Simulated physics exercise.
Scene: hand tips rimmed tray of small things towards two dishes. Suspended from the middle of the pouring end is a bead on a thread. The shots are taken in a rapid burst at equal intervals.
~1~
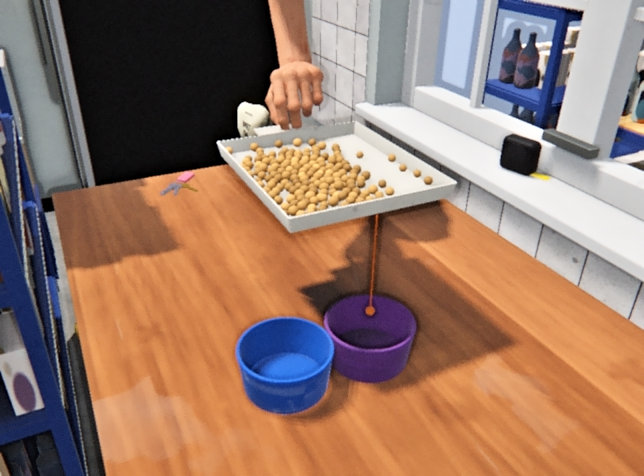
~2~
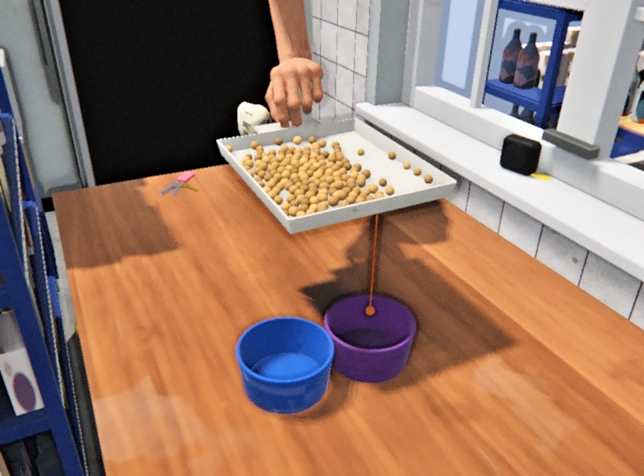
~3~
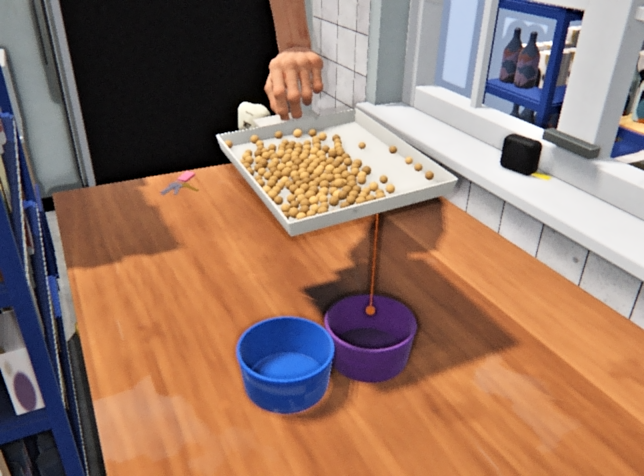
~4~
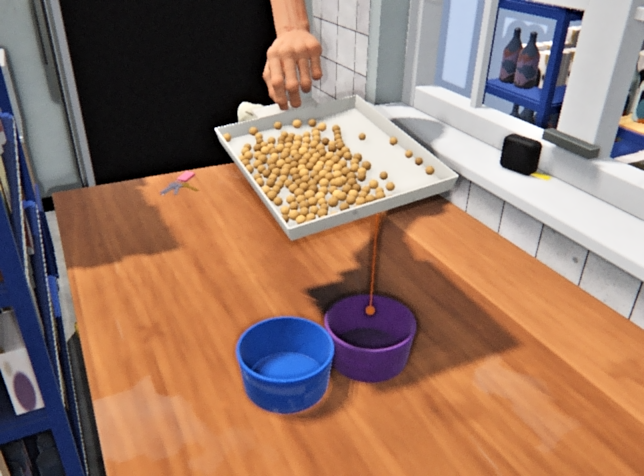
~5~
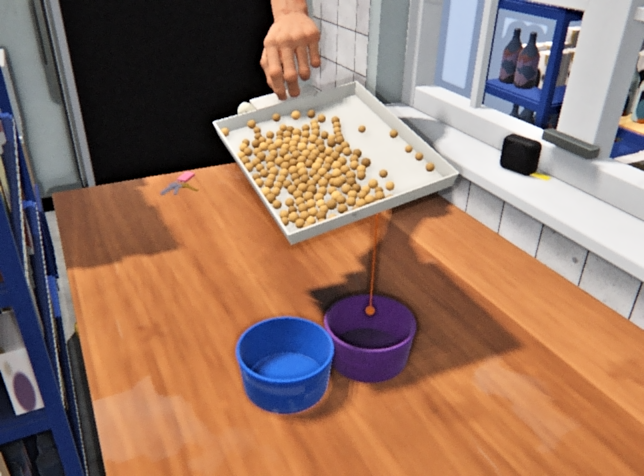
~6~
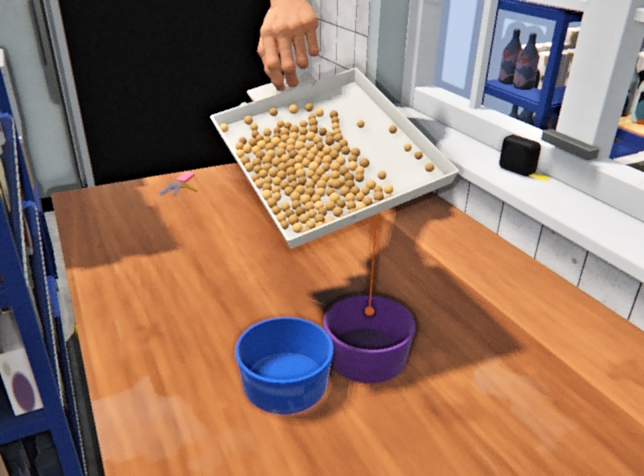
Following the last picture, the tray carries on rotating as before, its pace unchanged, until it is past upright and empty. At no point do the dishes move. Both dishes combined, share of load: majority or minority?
Majority.
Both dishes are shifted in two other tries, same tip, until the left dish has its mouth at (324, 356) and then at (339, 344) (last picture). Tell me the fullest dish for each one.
Trial one goes to the one to the left, trial two to the one to the left.
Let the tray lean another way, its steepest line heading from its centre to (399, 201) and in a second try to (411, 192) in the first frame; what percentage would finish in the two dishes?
Near 0 % and 0 %.
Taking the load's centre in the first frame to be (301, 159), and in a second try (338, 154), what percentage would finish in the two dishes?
In order, about 90 and 80 in a hundred.
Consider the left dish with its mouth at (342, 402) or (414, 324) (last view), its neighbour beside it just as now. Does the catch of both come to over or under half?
Together the dishes get less than a half first, then less than a half.
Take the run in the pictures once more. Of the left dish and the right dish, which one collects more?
More winds up in the leftward dish.
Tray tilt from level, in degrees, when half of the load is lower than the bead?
It has tipped about 95 degrees.
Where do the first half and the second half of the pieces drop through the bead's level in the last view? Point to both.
Close to (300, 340), then close to (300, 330).
Shortly afterwards, tray tipped steeply; all but a few on the tray; only a few in the left dish.
Next, tray tipped right over; a little on the tray; near two thirds in the left dish; a little outside both; near a quarter in the air.
Some moments later, tray tipped past a quarter turn; the bulk in the left dish; a little outside both.
In the end, tray tipped past a quarter turn; the bulk in the left dish; none at all in the right dish; a little outside both.
